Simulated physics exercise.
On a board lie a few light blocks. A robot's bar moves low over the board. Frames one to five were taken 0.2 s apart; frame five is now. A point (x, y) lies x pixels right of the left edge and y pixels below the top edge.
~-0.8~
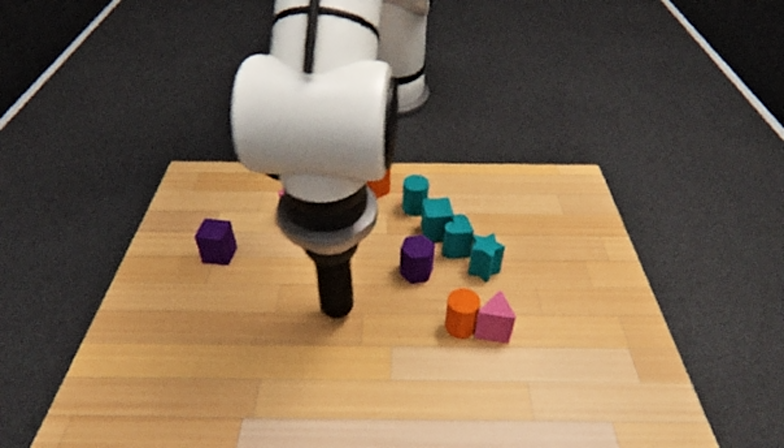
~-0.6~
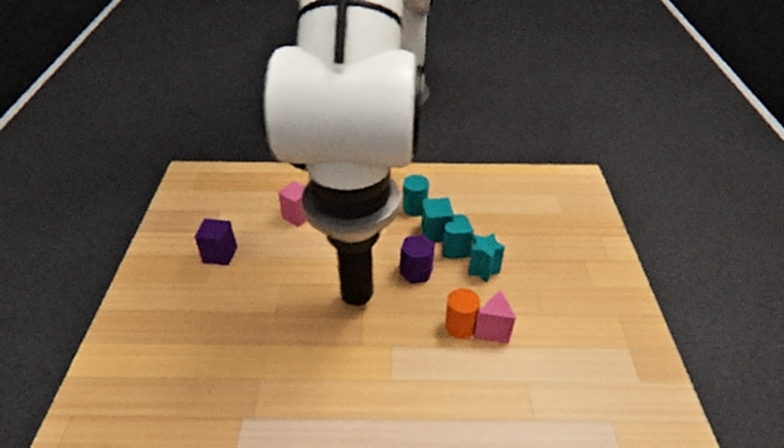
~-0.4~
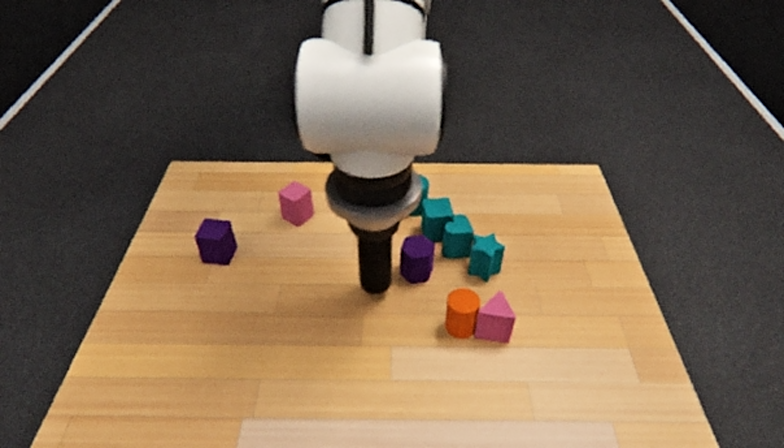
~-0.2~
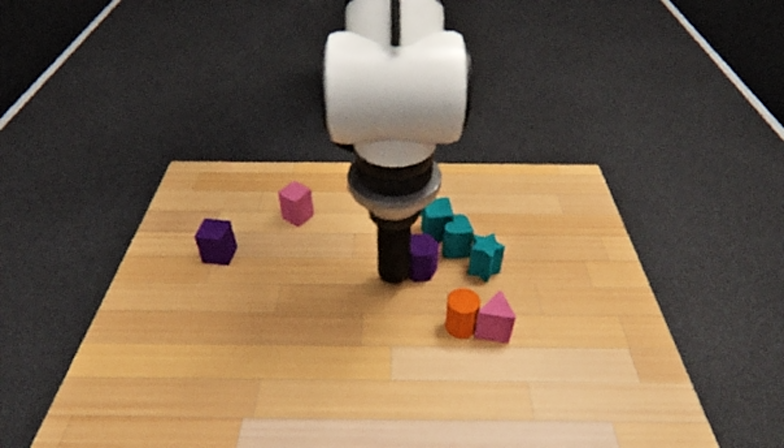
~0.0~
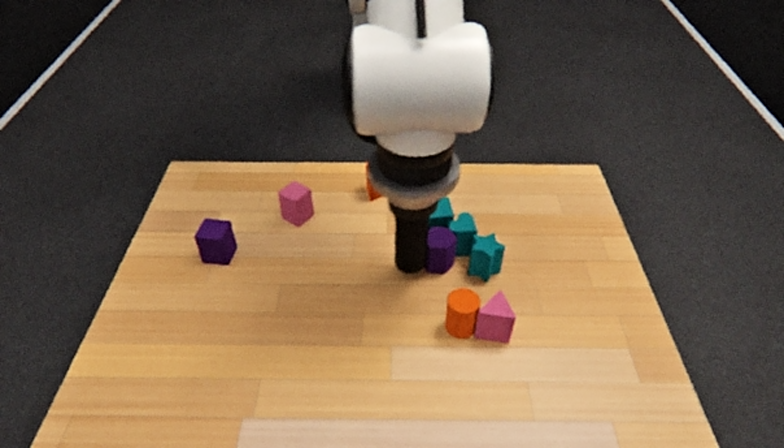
At first, a robot arm holds its dark bar low over a wooden board, left of a purple hexagonal block and several turquoise blocks. The bar moves right and slightly away across the board, reaches the purple block, and pushes it a short way toward the turquoise heart, which shifts slightly.
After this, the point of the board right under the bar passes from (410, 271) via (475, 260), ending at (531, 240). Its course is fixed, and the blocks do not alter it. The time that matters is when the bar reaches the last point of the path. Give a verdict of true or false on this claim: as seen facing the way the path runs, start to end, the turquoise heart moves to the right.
Answer: False.
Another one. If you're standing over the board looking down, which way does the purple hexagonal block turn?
Seen from above, its turn is counter-clockwise.
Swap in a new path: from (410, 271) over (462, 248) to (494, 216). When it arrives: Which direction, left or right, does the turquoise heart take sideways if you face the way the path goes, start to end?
Well, taking the path from its start to its end as straight ahead, the turquoise heart moves to the right.
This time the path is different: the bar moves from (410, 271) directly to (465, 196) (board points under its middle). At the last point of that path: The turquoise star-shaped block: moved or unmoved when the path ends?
By the end it is where it was.
On the path given first. One third of the way, bar (456, 257); purple hexagonal block (477, 222), turned 40° anticlockwise; turquoise heart (493, 208), turned 25° clockwise; turquoise star-shaped block (493, 242), turned 40° clockwise.
Two thirds of the way, bar (497, 246); purple hexagonal block (499, 208), turned 65° anticlockwise; turquoise heart (507, 192), turned 25° clockwise; turquoise star-shaped block (522, 243), turned 110° clockwise.
At the end, bar (533, 233); turquoise square block in place; purple hexagonal block (502, 203), turned 95° anticlockwise; turquoise heart (507, 187), turned 40° clockwise; turquoise star-shaped block (527, 242), turned 135° clockwise.
